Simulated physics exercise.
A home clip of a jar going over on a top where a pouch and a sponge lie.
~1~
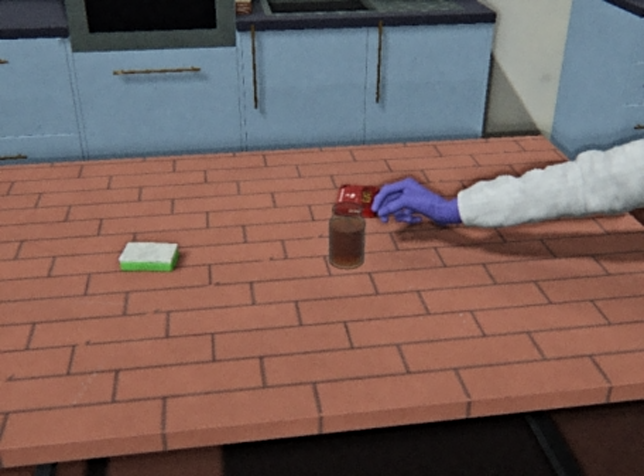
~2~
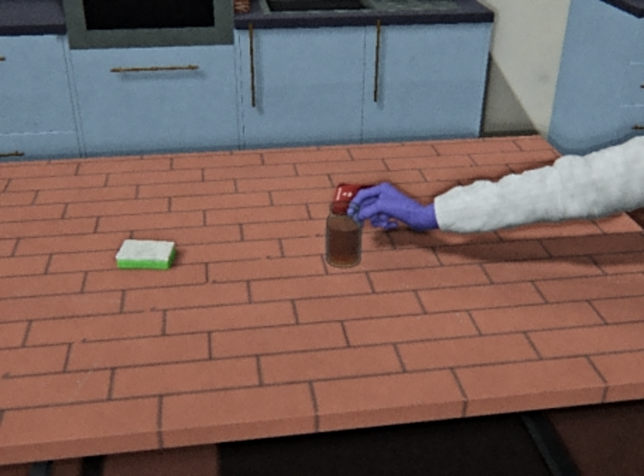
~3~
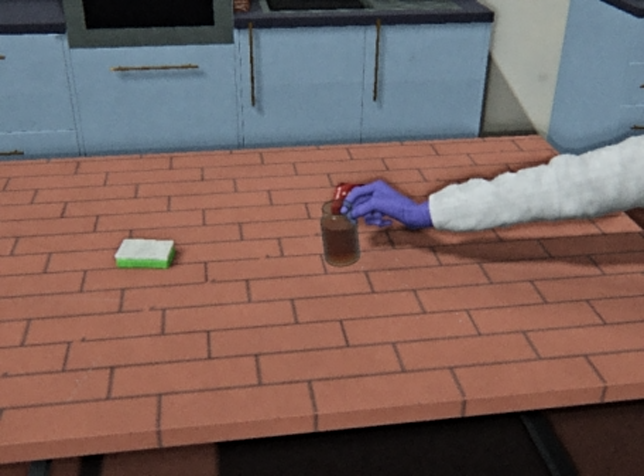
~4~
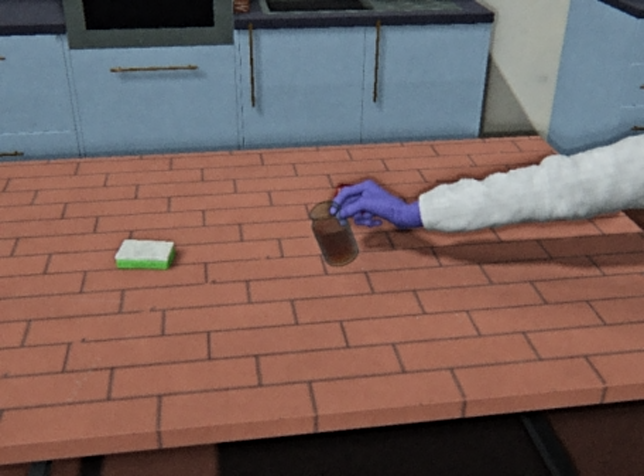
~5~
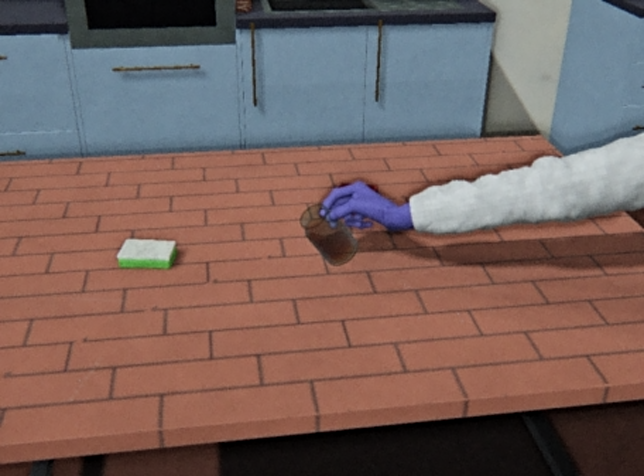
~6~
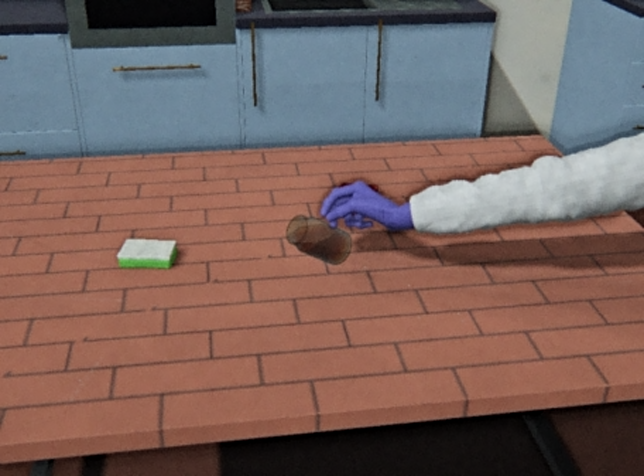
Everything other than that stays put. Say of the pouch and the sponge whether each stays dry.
Pouch comes out dry, sponge becomes wet.
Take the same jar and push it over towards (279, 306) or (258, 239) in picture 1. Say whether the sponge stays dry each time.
The first time it avoids the spill, and the next time it is hit by the spill.
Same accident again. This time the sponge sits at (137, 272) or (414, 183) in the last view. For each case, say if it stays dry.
In case one it is hit by the spill, and in case two it keeps clear of the spill.
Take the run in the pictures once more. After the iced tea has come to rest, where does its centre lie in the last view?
The centre comes to rest around (138, 329).
A moment on, the puddle covers about as much as a tray; the pouch is untouched; the sponge is reached.
Further on, the puddle covers about as much as a big tray; the pouch is untouched; the sponge is reached.
When it is over, the puddle covers about as much as a big tray; the pouch is untouched; the sponge is reached.
